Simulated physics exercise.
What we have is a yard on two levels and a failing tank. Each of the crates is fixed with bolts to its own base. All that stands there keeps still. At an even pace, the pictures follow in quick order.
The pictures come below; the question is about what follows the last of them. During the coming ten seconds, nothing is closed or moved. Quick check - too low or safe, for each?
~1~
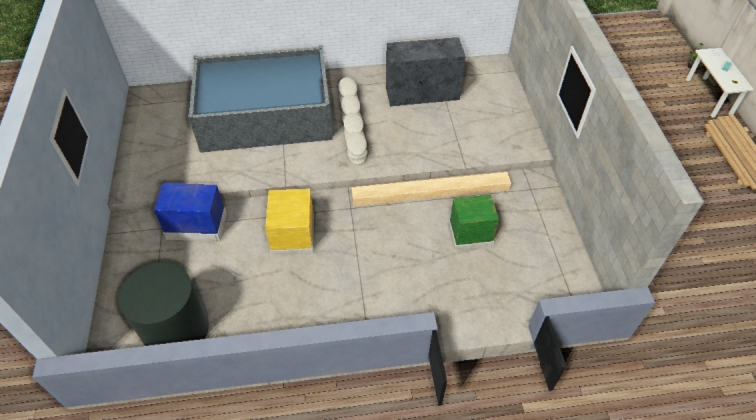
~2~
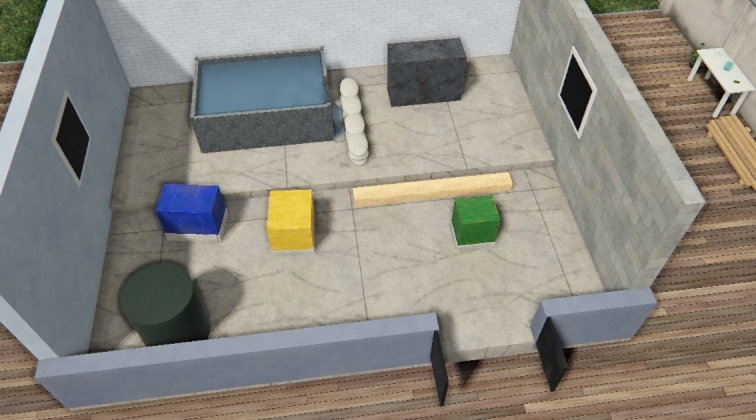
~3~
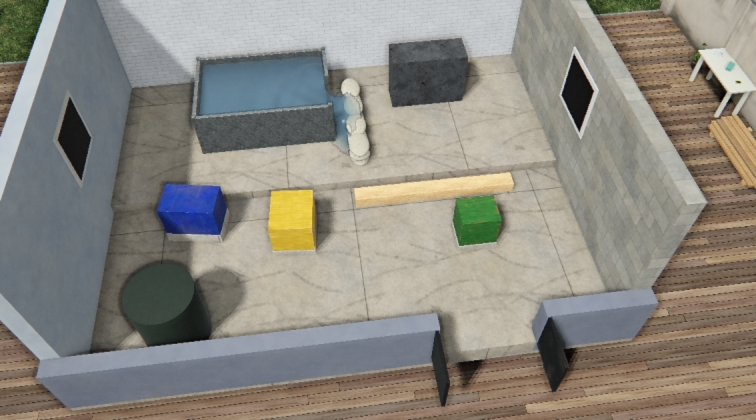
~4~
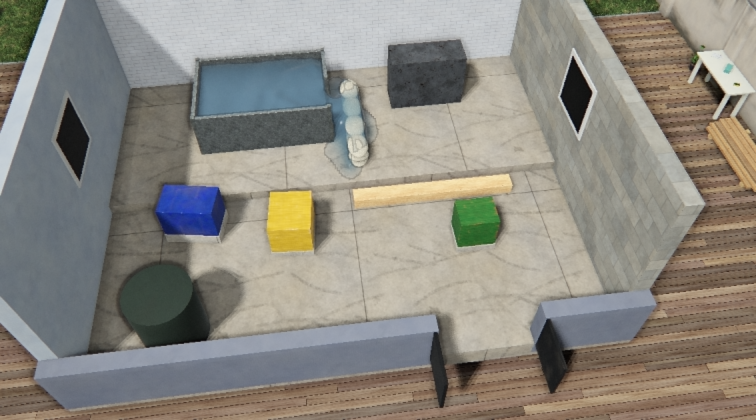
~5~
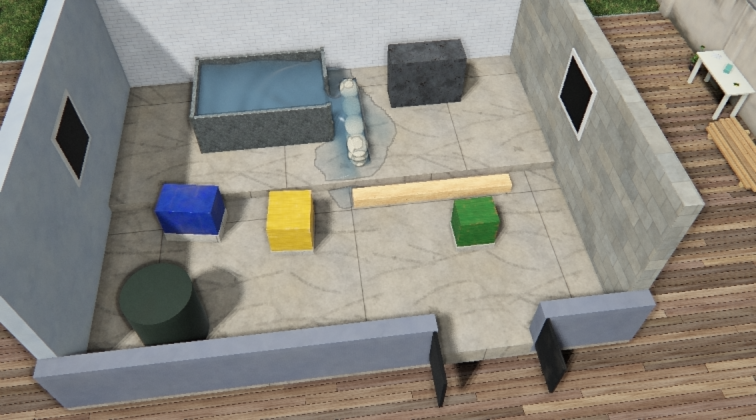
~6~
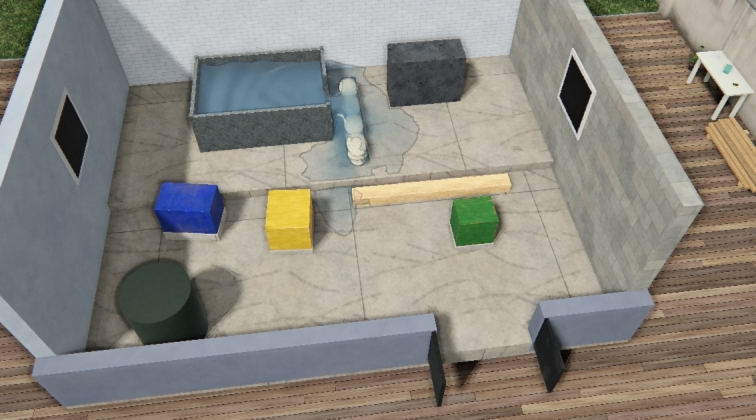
Blue crate safe; yellow crate too low; green crate safe.
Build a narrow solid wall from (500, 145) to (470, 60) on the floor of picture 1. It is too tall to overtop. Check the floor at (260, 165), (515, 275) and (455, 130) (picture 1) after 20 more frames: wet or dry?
The first point comes out unwetted, the next unwetted, the last inundated.
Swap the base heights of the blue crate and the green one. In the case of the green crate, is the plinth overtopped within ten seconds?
Green: Untouched.
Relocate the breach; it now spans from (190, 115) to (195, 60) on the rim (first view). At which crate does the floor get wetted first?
Answer: The one in blue.
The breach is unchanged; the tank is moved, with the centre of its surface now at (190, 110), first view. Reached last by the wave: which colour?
Last: The one in blue.
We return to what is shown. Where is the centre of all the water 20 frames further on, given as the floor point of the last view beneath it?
I'd point to (310, 133).
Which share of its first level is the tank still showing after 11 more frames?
I'd put it close to 64 percent.
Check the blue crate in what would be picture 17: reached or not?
Blue: Wet.
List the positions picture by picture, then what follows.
Still water in the open tank at (260, 84), in the first picture.
The front is at (339, 108), out from the gap at (327, 112), in the second picture.
The front is at (342, 95), out from the gap at (329, 114), in the third picture.
The front is at (335, 79), out from the gap at (328, 116), in the fourth picture.
Water pours out at (327, 114) and has run to (351, 200), in the fifth picture.
The front is at (346, 226), out from the gap at (327, 113), in the sixth picture.
A moment on, water covers 25 % of the floor; the blue crate not reached, the yellow crate water round its plinth, the green crate not reached.
Next, water covers 40 % of the floor; the blue crate water round its plinth, the yellow crate water round its plinth, the green crate not reached.
Then, water covers 50 % of the floor; the blue crate water round its plinth, the yellow crate water round its plinth, the green crate not reached.
Later, water covers 80 % of the floor; the blue crate water round its plinth, the yellow crate water round its plinth, the green crate water round its plinth.
In the end, water covers 90 % of the floor; the blue crate stayed above the water, the yellow crate was topped, the green crate stayed above the water.
